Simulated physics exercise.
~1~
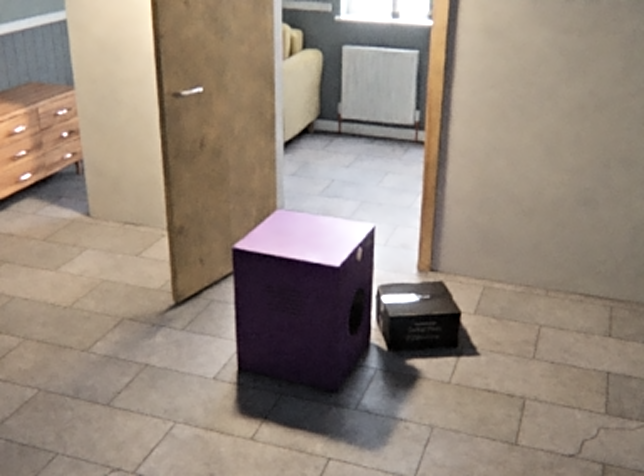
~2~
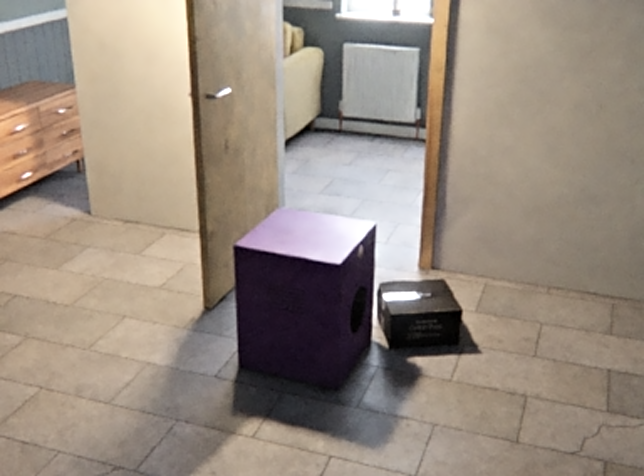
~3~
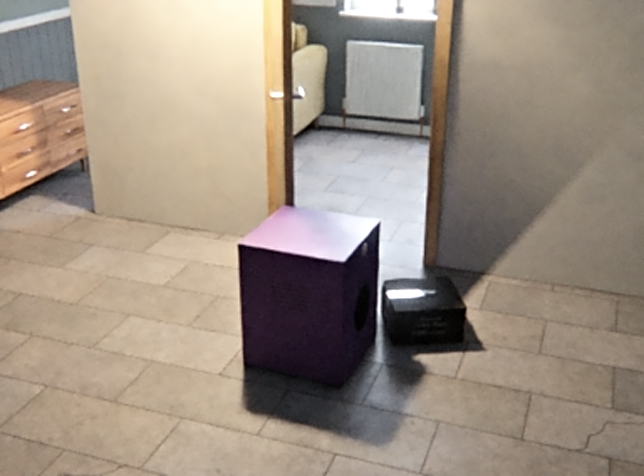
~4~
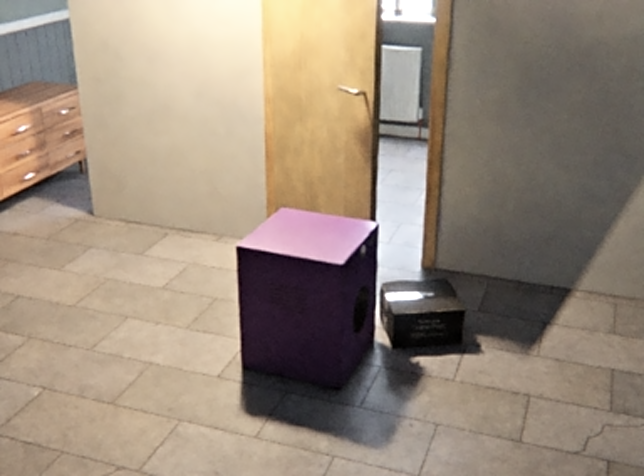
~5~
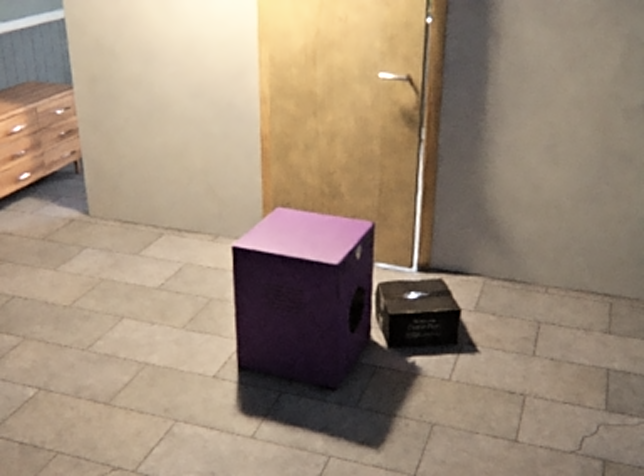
A wooden door behind a purple appliance and black box swings until it is nearly closed.
